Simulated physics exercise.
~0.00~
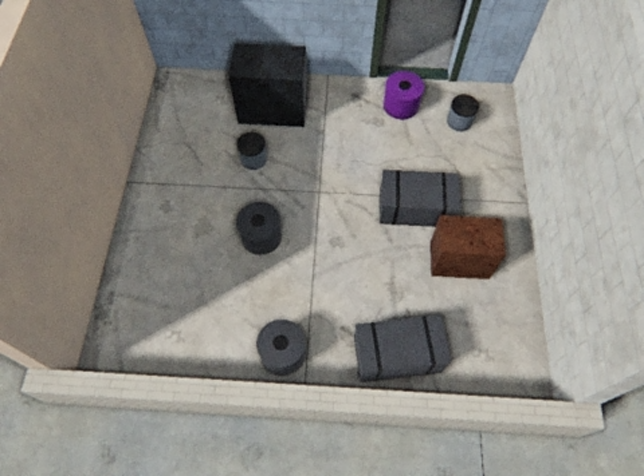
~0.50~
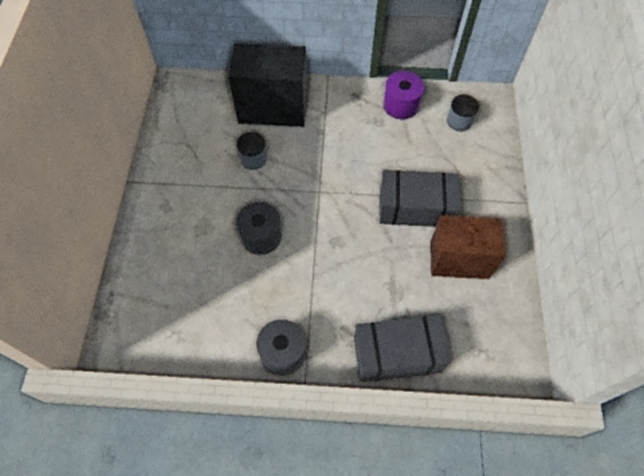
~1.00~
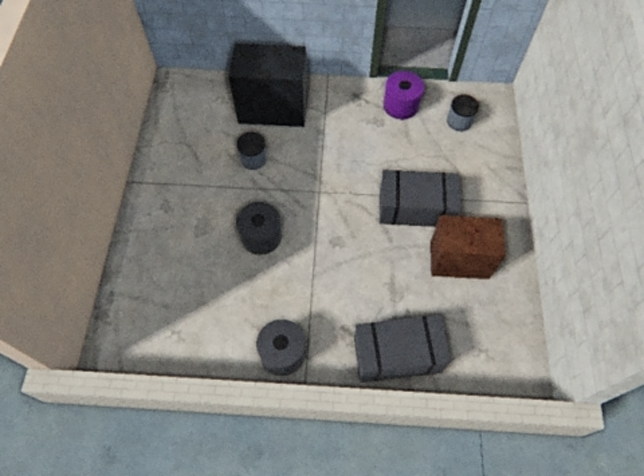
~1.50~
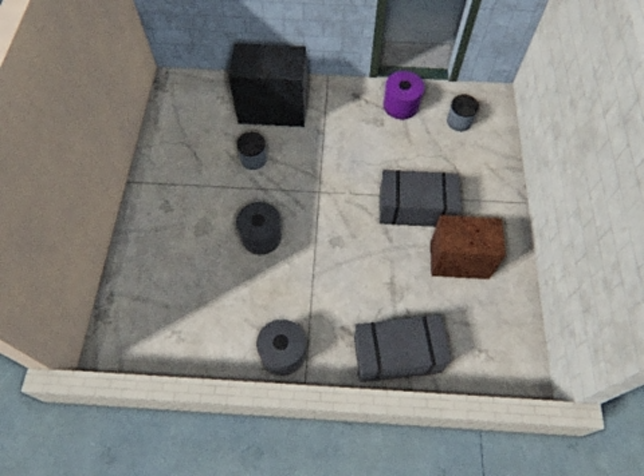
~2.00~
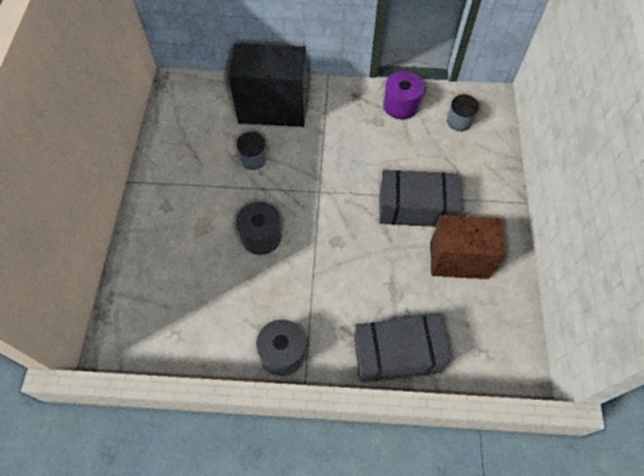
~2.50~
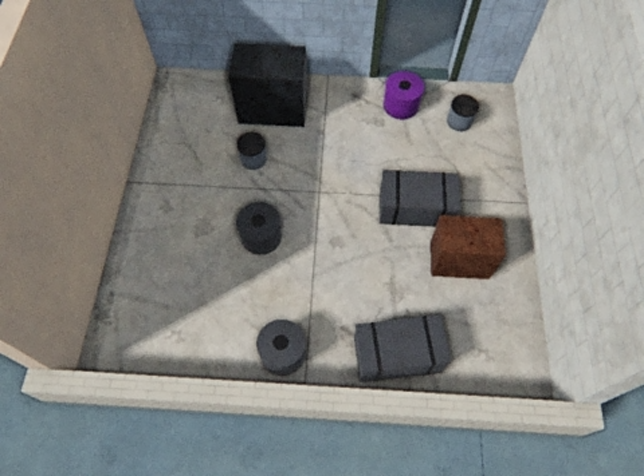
The clip opens on a high view of a walled room with a purple tub near the doorway, dark containers and a rusty-brown box. The grey ground outside the low front wall turns blue-green, then the doorway gradually takes on a bluish tint, while the objects inside stay still throughout.
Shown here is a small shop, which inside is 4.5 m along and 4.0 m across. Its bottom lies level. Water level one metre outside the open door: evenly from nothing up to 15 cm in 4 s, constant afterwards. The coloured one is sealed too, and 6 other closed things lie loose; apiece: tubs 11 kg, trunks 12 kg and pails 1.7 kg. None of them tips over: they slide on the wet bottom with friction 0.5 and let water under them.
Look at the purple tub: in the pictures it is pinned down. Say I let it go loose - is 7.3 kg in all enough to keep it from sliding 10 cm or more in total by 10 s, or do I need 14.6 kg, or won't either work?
Neither will work.
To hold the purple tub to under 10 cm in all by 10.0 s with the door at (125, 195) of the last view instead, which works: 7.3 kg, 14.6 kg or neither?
The light one suffices.
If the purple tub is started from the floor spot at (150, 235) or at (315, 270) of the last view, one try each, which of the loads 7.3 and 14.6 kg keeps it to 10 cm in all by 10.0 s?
Well, first the light mass is sufficient, and next only the heavy mass succeeds.
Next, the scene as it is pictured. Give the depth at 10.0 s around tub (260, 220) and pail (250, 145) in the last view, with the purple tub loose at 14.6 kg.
2 and 2 cm.
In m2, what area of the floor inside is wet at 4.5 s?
Close to 3.5 m2, I'd say.
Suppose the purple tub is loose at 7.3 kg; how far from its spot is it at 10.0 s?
Displacement near 200 cm.
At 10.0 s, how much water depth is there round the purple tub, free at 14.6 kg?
Depth: Approx. 5 cm.
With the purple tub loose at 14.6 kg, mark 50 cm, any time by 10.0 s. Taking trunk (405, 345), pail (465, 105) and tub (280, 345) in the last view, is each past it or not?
Not exceeded, Exceeded, Not exceeded, in that order.
After 3.5 s the purple tub would be 13 cm from its start with 7.3 kg and 0 cm from its start with 14.6 kg; 4 cm of water round it then.
After 4.5 s the purple tub would be 59 cm from its start with 7.3 kg and 6 cm from its start with 14.6 kg; 5 cm of water round it then.
After 7.0 s the purple tub would be 169 cm from its start with 7.3 kg and 23 cm from its start with 14.6 kg; 5 cm of water round it then.
After 10.0 s the purple tub would be 215 cm from its start with 7.3 kg and 23 cm from its start with 14.6 kg; 5 cm of water round it then.
